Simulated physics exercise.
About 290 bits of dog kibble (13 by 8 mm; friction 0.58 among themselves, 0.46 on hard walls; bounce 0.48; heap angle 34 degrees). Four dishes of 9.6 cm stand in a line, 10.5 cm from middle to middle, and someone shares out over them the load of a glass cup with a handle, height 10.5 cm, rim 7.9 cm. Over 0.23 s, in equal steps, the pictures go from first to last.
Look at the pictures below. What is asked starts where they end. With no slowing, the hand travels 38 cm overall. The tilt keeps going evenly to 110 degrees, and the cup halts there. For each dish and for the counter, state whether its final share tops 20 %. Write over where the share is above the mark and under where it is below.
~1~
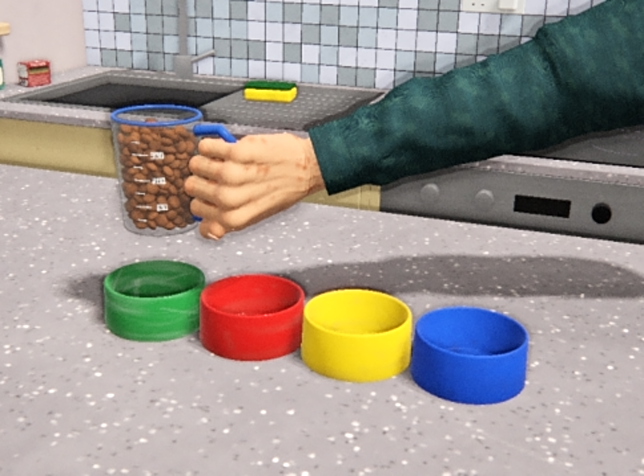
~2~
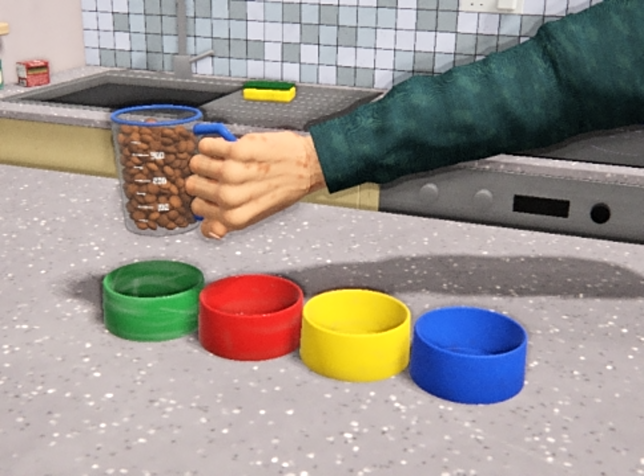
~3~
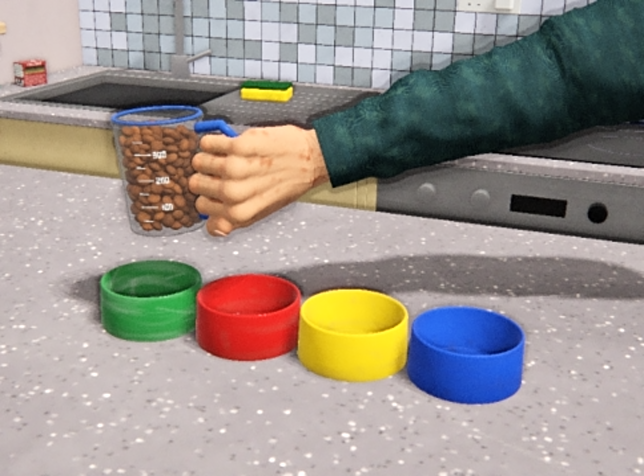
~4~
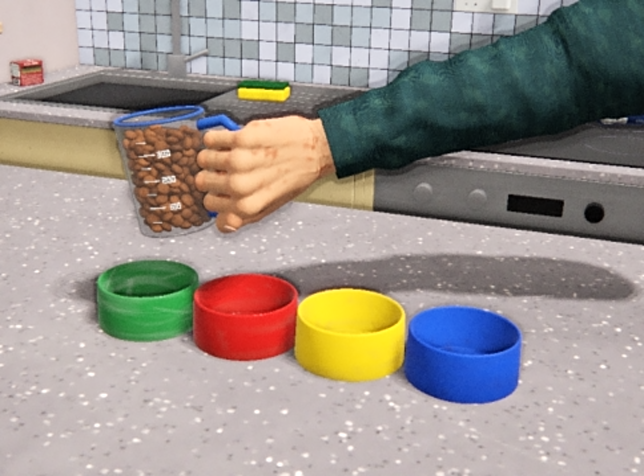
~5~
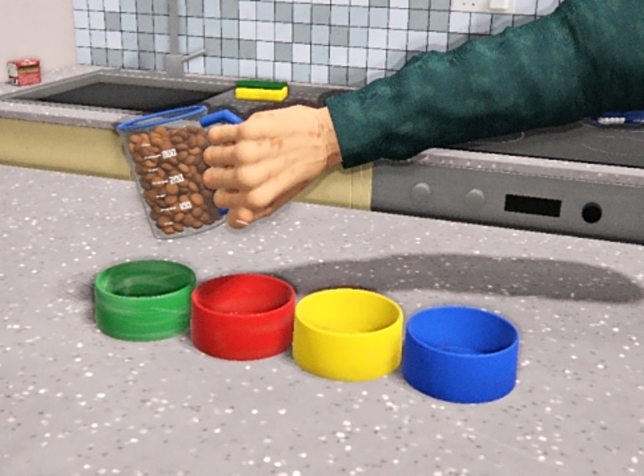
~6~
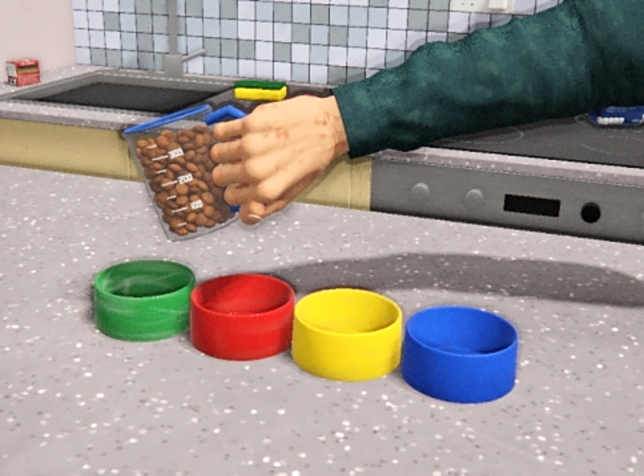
Red dish: Under; blue dish: Over; green dish: Under; yellow dish: Over; counter: Under.
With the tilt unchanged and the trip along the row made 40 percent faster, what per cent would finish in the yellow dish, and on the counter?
In that case yellow 10, counter 10.
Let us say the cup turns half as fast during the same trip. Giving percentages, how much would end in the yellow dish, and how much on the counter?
In the yellow dish 0; on the counter 0.
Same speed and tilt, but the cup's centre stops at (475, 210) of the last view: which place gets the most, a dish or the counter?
Most of it ends up at yellow.
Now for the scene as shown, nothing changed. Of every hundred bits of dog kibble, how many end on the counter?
I'd reckon around 10 per cent.
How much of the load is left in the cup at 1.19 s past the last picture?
Close to 40 in a hundred.
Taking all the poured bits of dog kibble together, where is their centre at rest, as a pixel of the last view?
Roughly pixel (374, 343).
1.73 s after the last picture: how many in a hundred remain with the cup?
About 20 per cent.
Then, 0.71 s after the last picture, tilt 100 degrees; cup holds 95 %, red 5 %.
Then, 1.19 s after the last picture, tilt 110 degrees; cup holds 40 %, red 5 %, yellow 45 %.
Then, 1.73 s after the last picture, tilt 110 degrees; cup holds 20 %, red 5 %, blue 20 %, yellow 45 %.
In the end, red 5 %, blue 35 %, green 0 %, yellow 45 %, counter 10 %, cup 5 %.
